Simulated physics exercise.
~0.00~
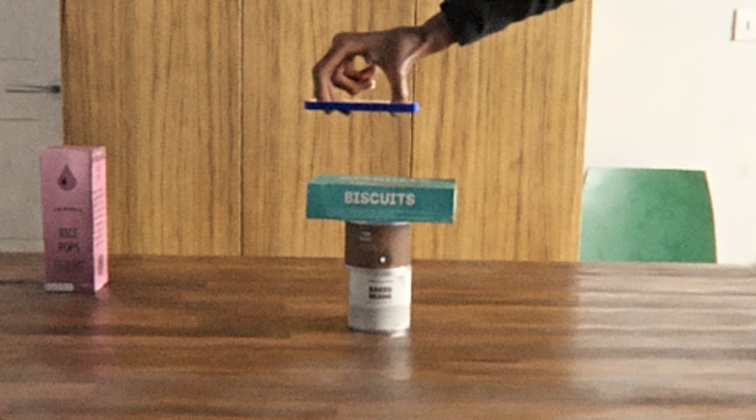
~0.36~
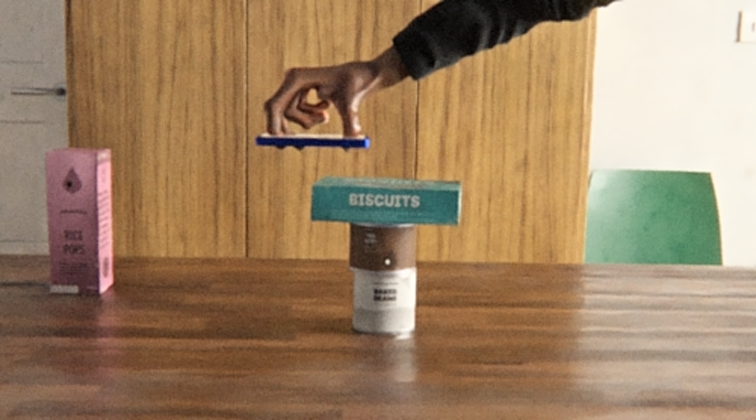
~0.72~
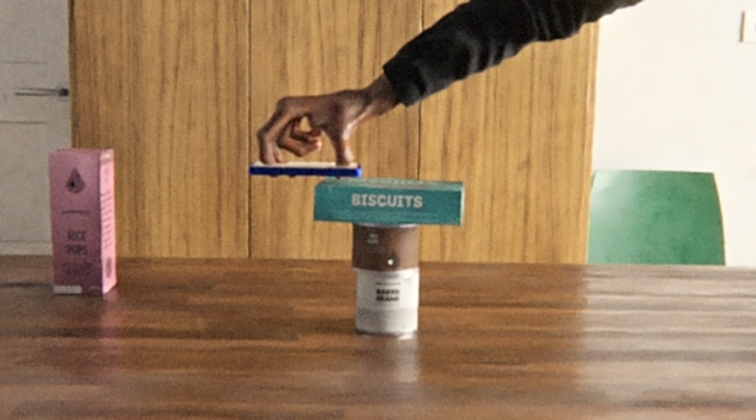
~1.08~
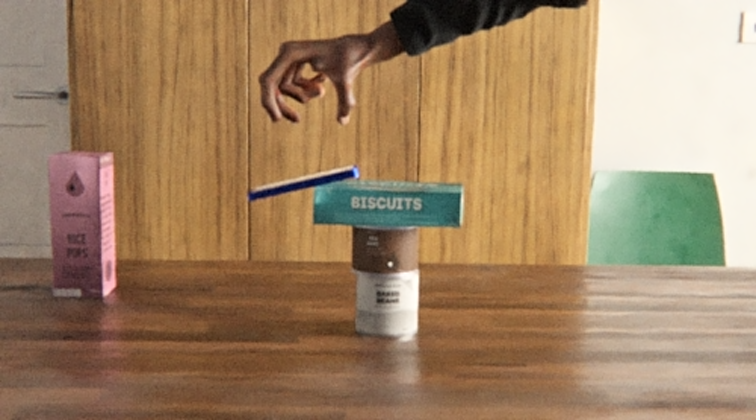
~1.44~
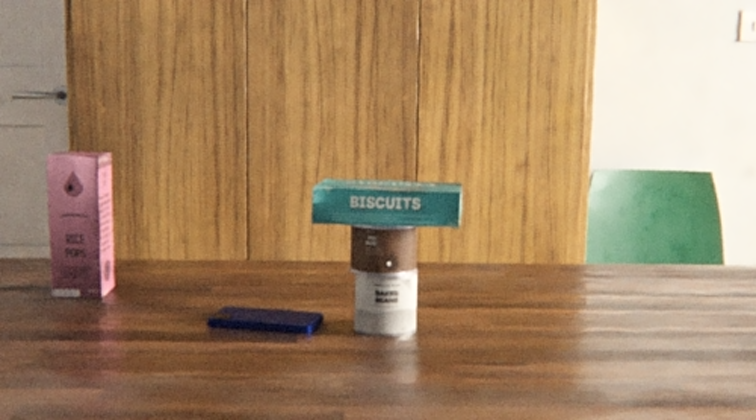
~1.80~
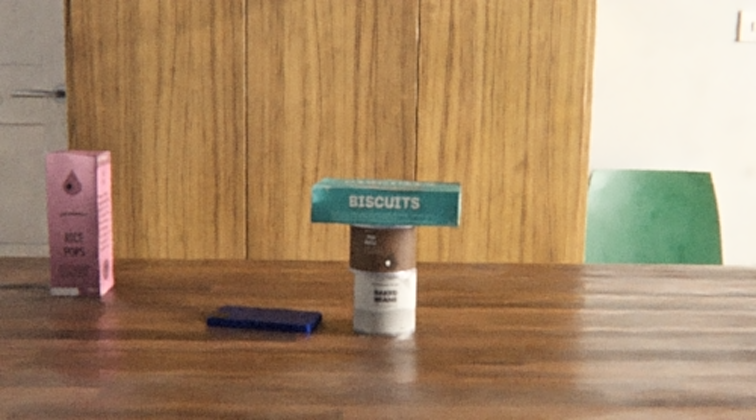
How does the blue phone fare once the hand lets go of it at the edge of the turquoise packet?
It loses its balance, tips off the left side of the packet and ends up lying on the table, while the packet, tub and tin stay stacked.
